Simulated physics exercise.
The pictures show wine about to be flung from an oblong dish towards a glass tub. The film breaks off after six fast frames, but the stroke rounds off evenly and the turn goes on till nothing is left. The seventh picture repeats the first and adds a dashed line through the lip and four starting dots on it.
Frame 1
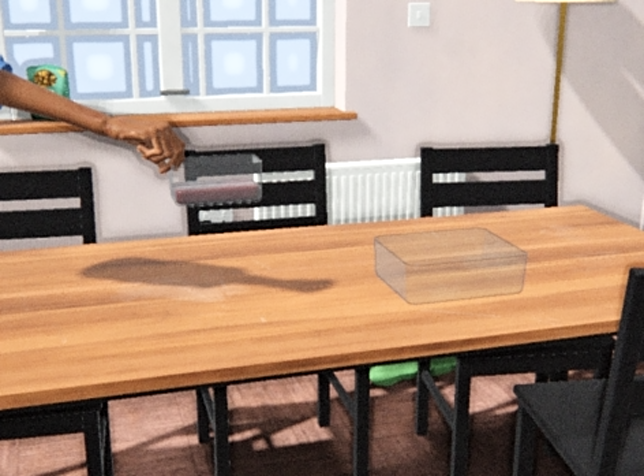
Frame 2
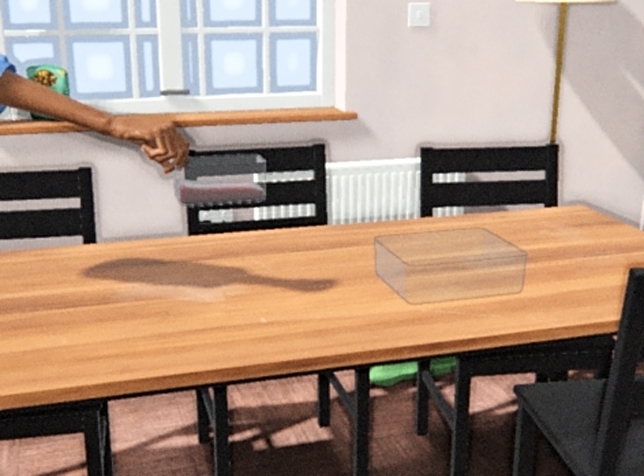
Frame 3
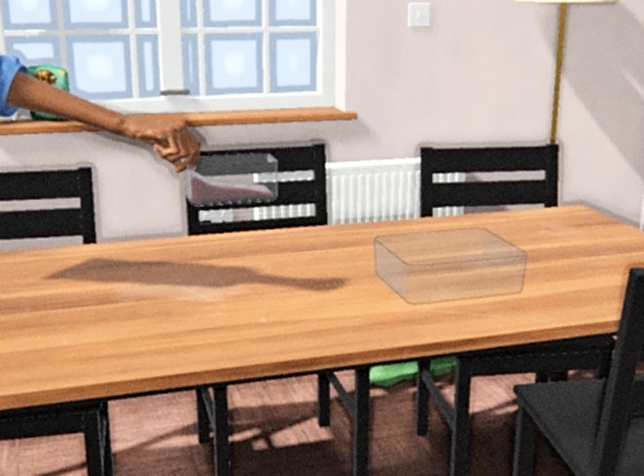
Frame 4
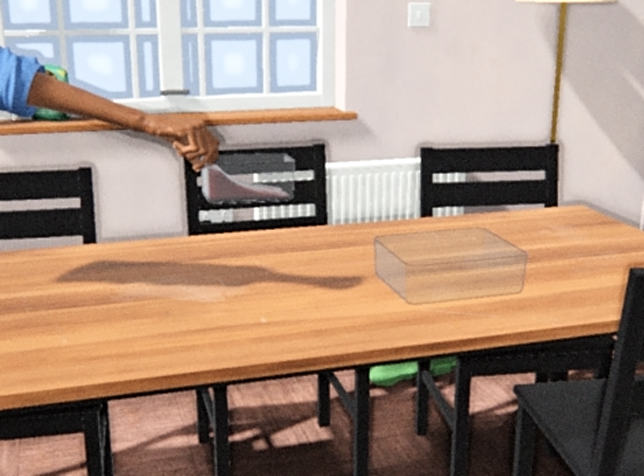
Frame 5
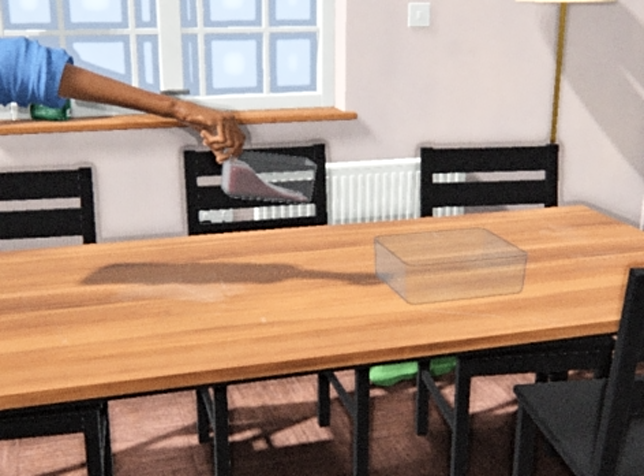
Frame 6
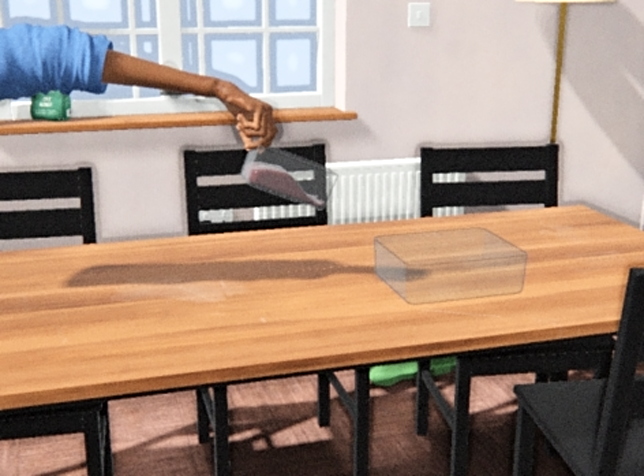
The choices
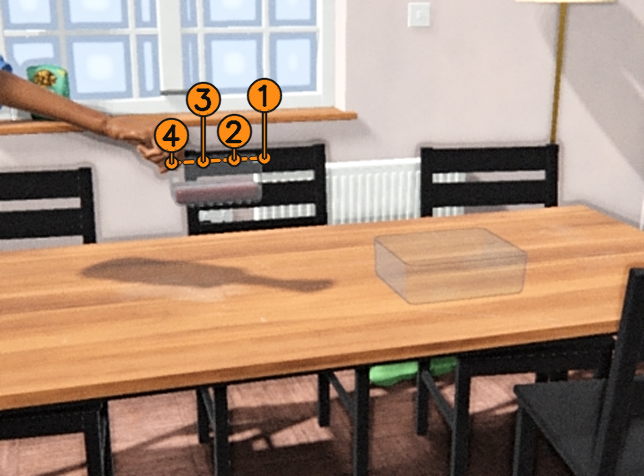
Hand carrying a clear dish of reddish liquid rightward above a wooden table towards a clear tub, then tilting it.
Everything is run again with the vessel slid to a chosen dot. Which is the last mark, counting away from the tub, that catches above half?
The limit is 2.
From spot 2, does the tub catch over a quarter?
Yes, it does.
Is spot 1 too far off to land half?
No, not at all.
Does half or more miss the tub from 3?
Yes, that goes wrong.
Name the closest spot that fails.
Spot 3.
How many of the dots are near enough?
Two of the four.
On the marked copy, 1 at (264, 157); 2 at (234, 159); 3 at (203, 161); 4 at (171, 163).
For spot 1, about 67 % lands in the tub, 18 % falls short and 15 % goes beside or beyond.
For spot 2, about 67 % lands in the tub, 25 % falls short and 8 % goes beside or beyond.
For spot 3, about 36 % lands in the tub, 58 % falls short and 6 % goes beside or beyond.
For spot 4, about 15 % lands in the tub, 81 % falls short and 4 % goes beside or beyond.
